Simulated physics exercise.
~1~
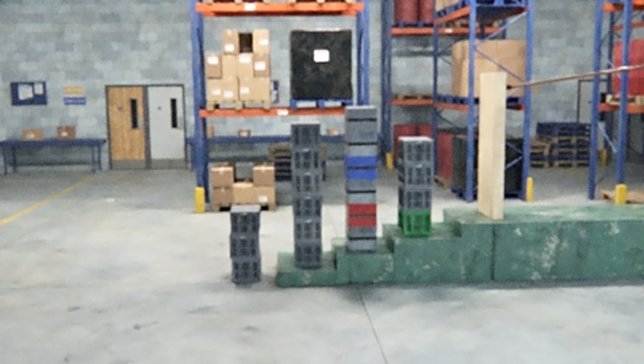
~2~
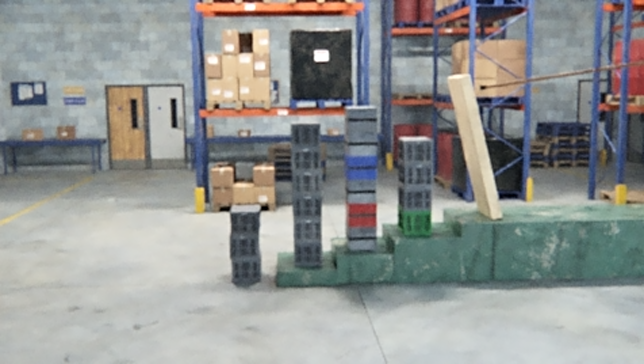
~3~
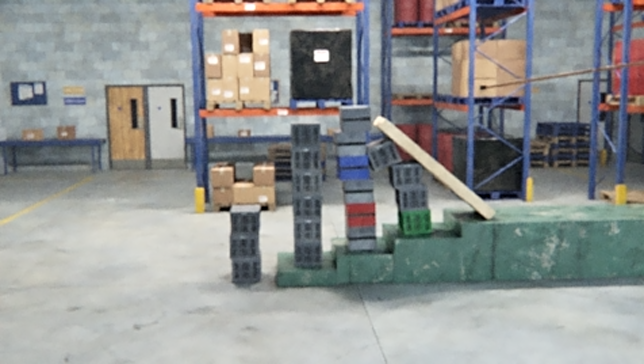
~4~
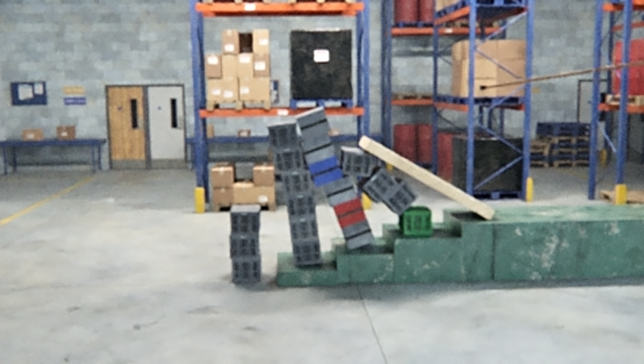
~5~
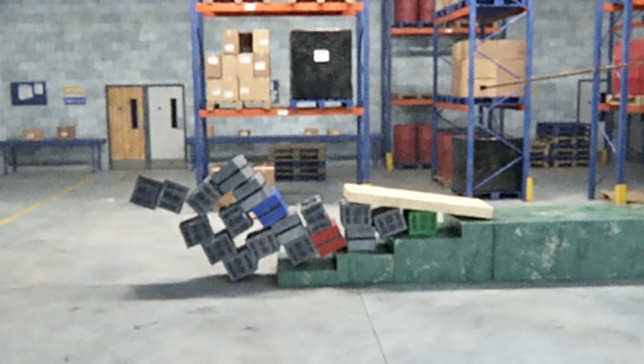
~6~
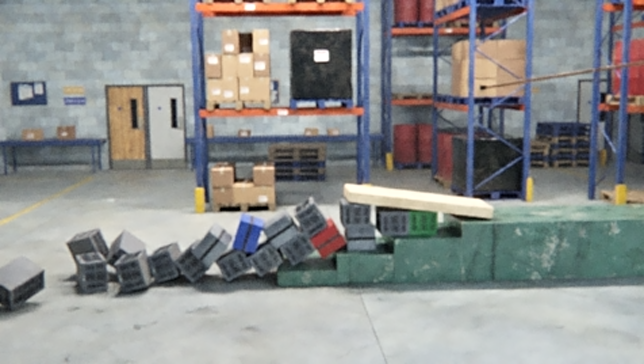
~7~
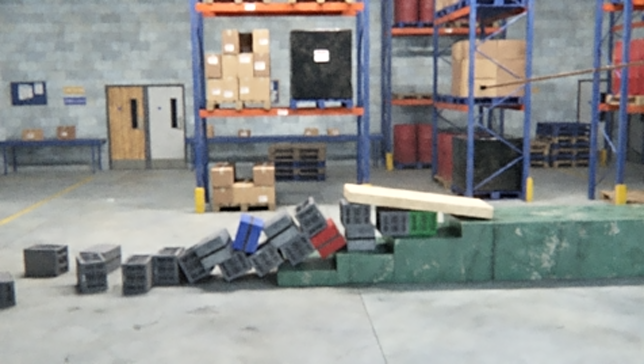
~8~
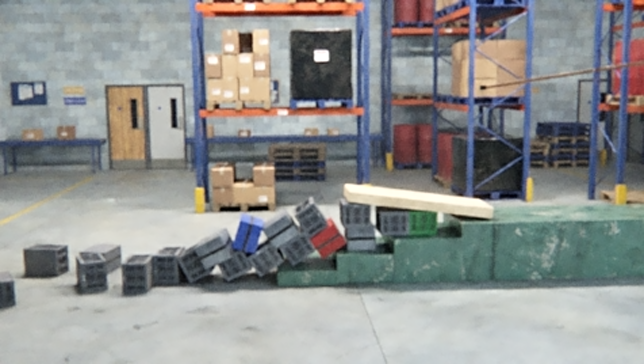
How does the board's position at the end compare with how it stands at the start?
At the start the board stands upright to the right of the crate columns. By the end it is on its side, lying nearly flat above the steps.
